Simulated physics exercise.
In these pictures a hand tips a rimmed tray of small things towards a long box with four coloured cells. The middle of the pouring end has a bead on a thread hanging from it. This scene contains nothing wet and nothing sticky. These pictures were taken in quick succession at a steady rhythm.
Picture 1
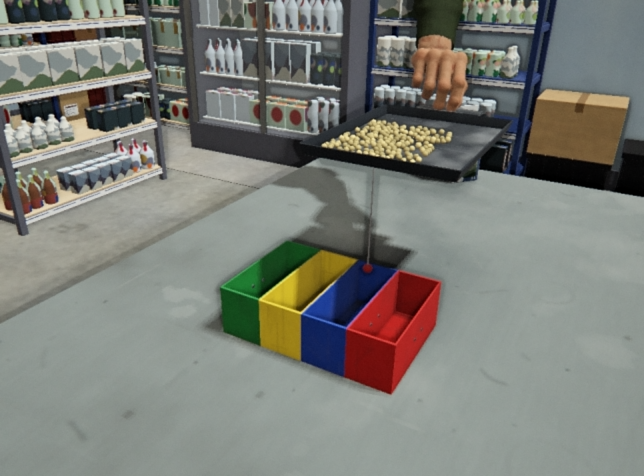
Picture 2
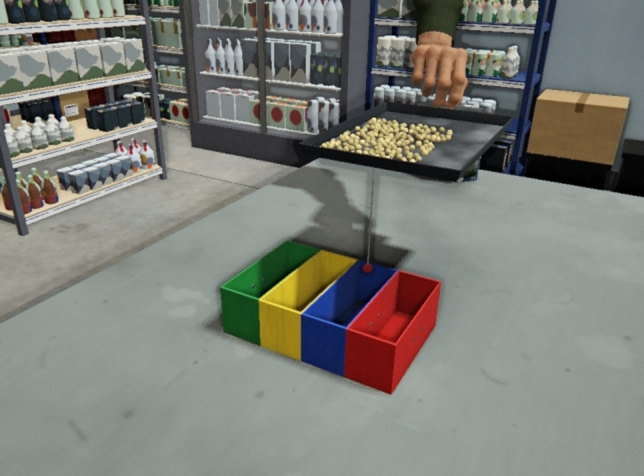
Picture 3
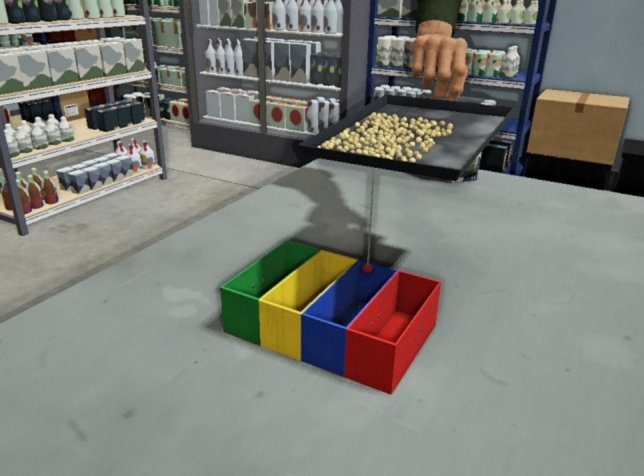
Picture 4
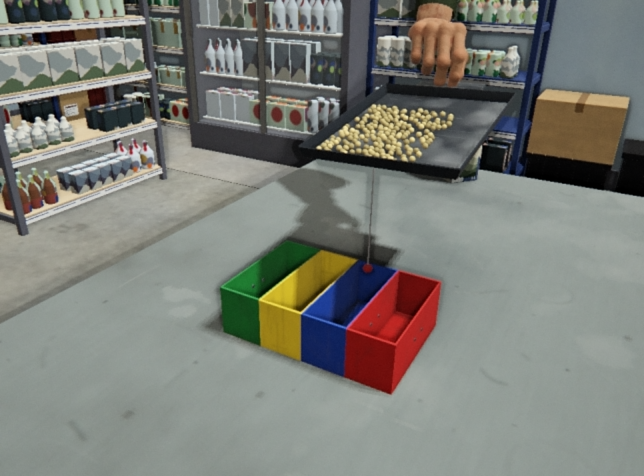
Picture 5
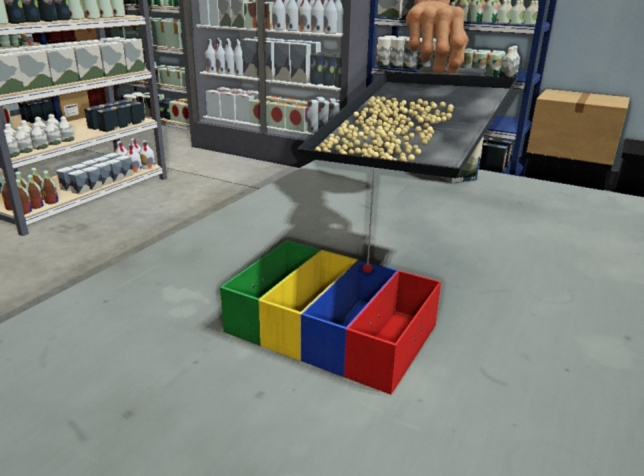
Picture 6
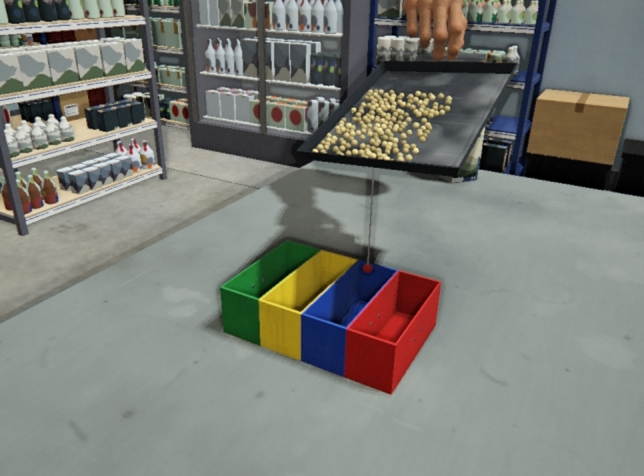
Hand gradually tilting a dark tray of pale beans toward its left corner above a green, yellow, blue and red box.
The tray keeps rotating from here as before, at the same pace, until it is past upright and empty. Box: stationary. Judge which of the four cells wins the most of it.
Most goes to the yellow cell.
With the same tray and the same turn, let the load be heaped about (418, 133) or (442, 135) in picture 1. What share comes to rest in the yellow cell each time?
In order, roughly 50 % and 40 %.
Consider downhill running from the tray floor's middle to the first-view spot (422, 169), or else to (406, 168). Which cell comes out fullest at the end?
The first try: The red one. The second: Red.
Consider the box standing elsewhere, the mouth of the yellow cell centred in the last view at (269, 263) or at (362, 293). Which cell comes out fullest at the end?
For the first spot I'd say the cell in blue, and for the second spot the green cell.
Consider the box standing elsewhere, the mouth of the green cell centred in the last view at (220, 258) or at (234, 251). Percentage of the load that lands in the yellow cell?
First placement: 10 per cent; second placement: 10 per cent.
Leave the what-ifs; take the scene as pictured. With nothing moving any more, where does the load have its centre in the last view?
At about (299, 324), give or take.
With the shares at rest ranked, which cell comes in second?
The answer would be that green cell.
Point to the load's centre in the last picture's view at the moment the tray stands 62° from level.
I'd put the middle of the pieces at roughly (341, 148).
Just after the last frame, tray tipped steeply; almost all on the tray; just a few in the yellow cell; just a few in the green cell; just a few in the blue cell; about a tenth falling or outside the box.
A moment on, tray tipped past a quarter turn; just a few on the tray; roughly half in the yellow cell; roughly a quarter in the green cell; about a tenth in the blue cell; just a few in the red cell; roughly a quarter falling or outside the box.
Further on, tray tipped past a quarter turn; roughly half in the yellow cell; roughly a quarter in the green cell; roughly a quarter in the blue cell; just a few in the red cell; just a few falling or outside the box.
When it is over, tray tipped past a quarter turn; roughly half in the yellow cell; roughly a quarter in the green cell; roughly a quarter in the blue cell; just a few in the red cell; just a few outside the box.
